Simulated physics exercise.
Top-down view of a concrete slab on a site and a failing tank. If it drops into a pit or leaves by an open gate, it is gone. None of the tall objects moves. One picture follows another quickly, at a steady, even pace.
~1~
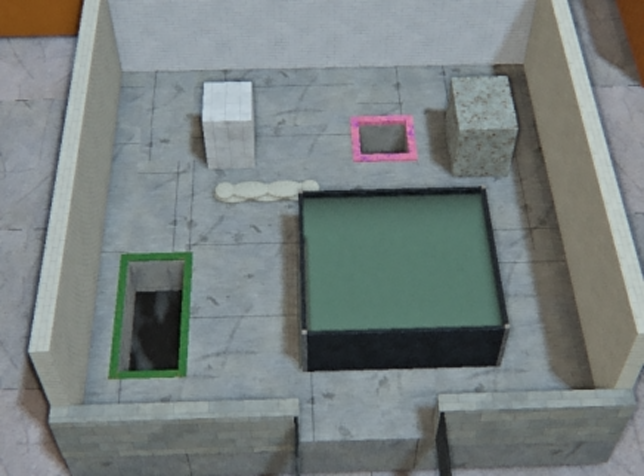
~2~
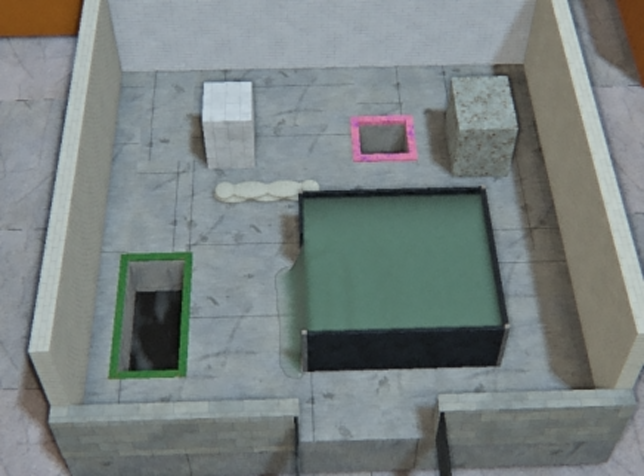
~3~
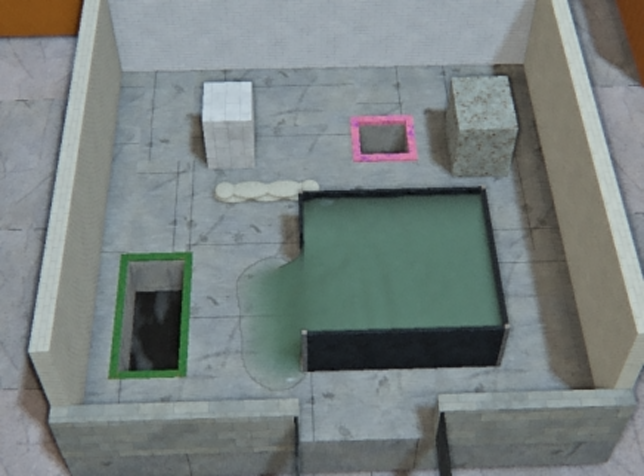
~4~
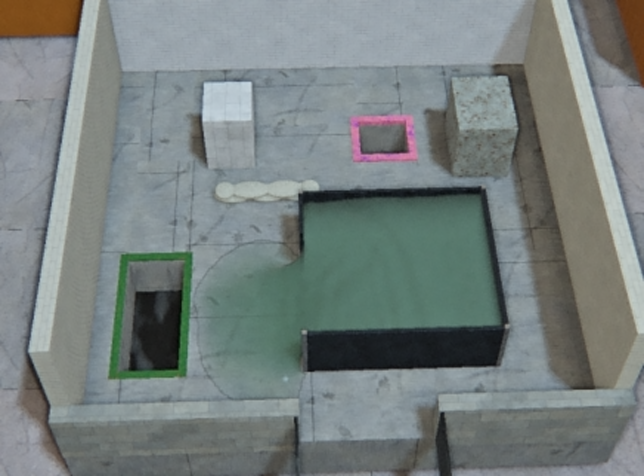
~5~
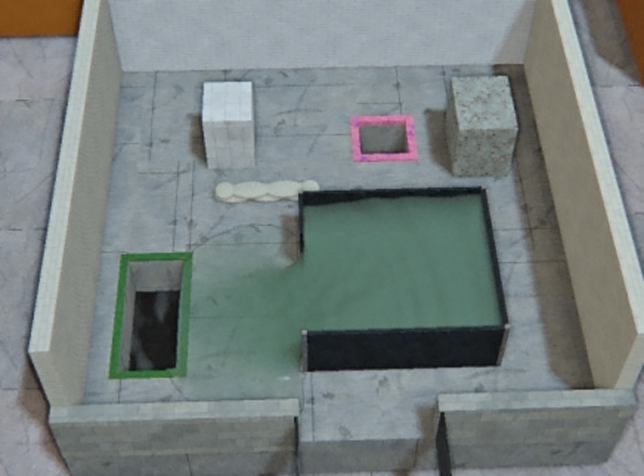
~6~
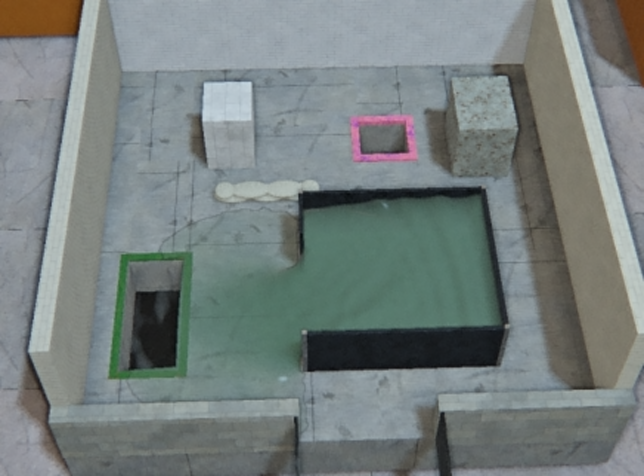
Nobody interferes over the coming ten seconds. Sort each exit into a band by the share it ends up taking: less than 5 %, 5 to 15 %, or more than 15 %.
Bands: Gate: Less than 5 %; green pit: More than 15 %; pink pit: Less than 5 %.
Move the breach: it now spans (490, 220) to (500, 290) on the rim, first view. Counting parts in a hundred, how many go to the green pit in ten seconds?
Approximate share, green: 15 in a hundred.
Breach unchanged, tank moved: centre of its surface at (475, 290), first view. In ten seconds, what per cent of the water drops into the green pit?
Roughly, in per cent: Green 60.
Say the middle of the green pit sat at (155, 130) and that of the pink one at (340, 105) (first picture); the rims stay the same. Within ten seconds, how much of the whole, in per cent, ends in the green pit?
Share for green: 40 in a hundred.
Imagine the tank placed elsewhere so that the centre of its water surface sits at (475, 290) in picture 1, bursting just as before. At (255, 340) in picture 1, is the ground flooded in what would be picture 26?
There: Wet.
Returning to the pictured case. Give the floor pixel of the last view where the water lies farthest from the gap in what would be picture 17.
Roughly (118, 114).
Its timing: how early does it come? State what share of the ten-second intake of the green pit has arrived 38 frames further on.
It comes to around 85 percent of the ten-second total.
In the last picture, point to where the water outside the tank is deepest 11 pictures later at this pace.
Somewhere around (83, 419).
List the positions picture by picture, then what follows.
Still water in the tank at (398, 260), in the first picture.
The front is at (299, 375), out from the gap at (305, 305), in the second picture.
Water pours out at (306, 307) and has run to (265, 379), in the third picture.
Water pours out at (306, 309) and has run to (204, 286), in the fourth picture.
Water pours out at (306, 309) and has run to (174, 374), in the fifth picture.
Water pours out at (306, 309) and has run to (134, 383), in the sixth picture.
A moment on, water covers 25 % of the floor; the gate 0 %, the green pit 11 %, the pink pit 0 %.
Next, water covers 25 % of the floor; the gate 0 %, the green pit 23 %, the pink pit 0 %.
Then, water covers 35 % of the floor; the gate 0 %, the green pit 40 %, the pink pit 0 %.
Later, water covers 50 % of the floor; the gate 0 %, the green pit 58 %, the pink pit 0 %.
In the end, water covers 75 % of the floor; the gate 1 %, the green pit 70 %, the pink pit 0 %.
